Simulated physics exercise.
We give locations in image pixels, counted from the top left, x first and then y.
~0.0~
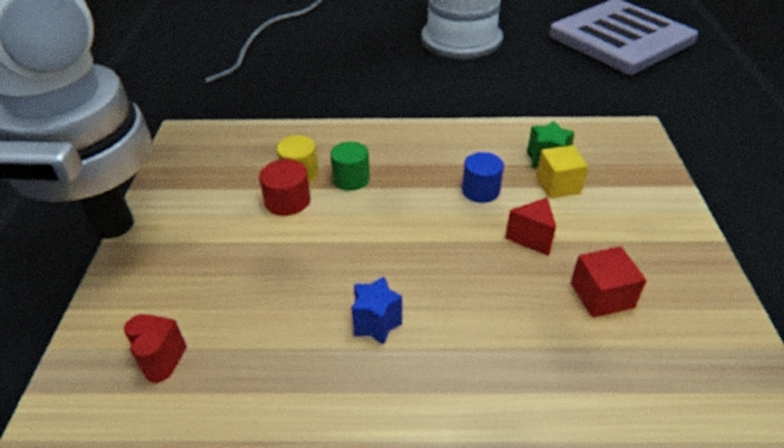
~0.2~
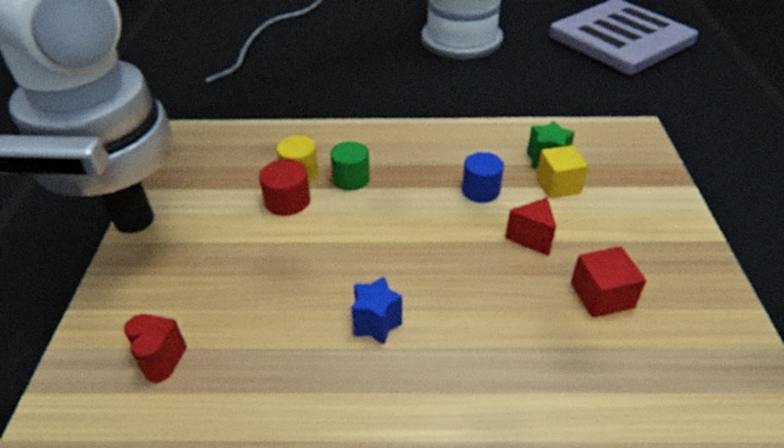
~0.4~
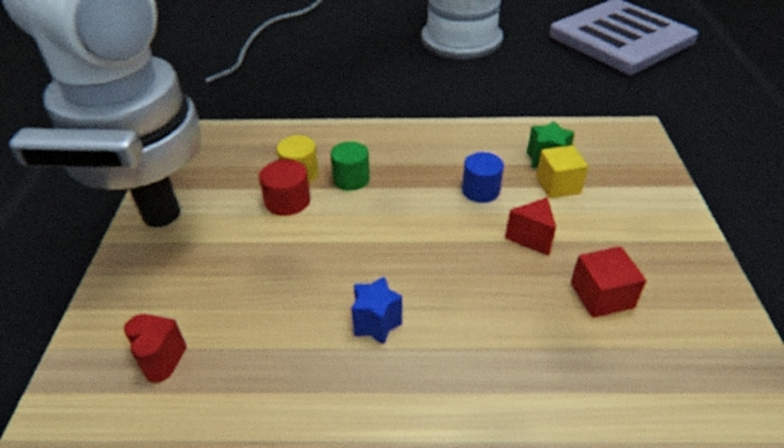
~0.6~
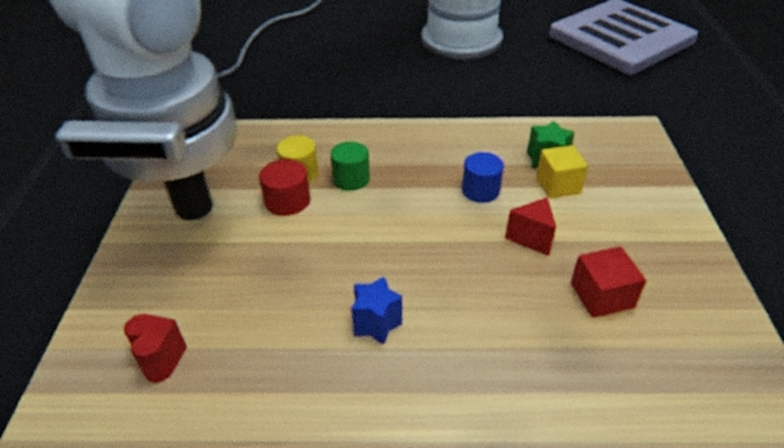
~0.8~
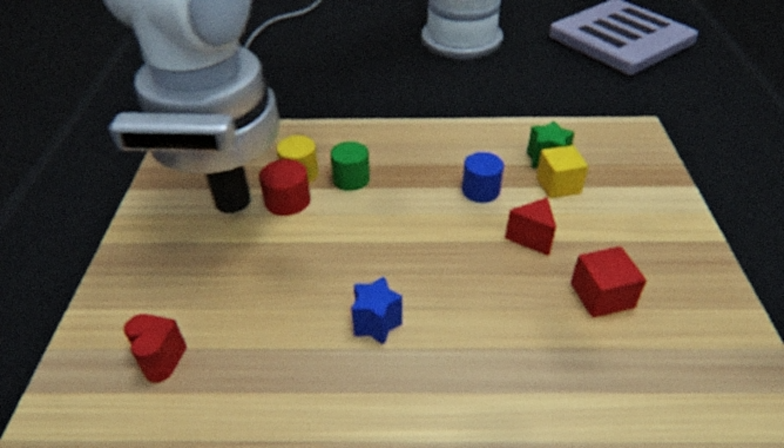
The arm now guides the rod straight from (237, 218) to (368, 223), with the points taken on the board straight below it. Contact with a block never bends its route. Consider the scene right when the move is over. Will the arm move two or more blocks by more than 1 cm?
In short: No.
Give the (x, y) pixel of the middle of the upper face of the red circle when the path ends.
The middle of the upper face of the red circle will lie at about (317, 166) in the picture.
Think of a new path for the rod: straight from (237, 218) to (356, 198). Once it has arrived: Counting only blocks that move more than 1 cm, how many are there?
That makes 3 blocks or more.
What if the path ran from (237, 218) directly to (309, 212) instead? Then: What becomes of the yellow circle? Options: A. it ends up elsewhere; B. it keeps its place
The answer is A.
What follows on the original path. One third of the way, rod (278, 203); red circle (304, 168); yellow circle (299, 143).
Two thirds of the way, rod (322, 205); red circle (317, 166); yellow circle (299, 143); green circle (352, 149).
At the end, rod (367, 206); red circle (317, 166); yellow circle (299, 143); green circle (352, 149).
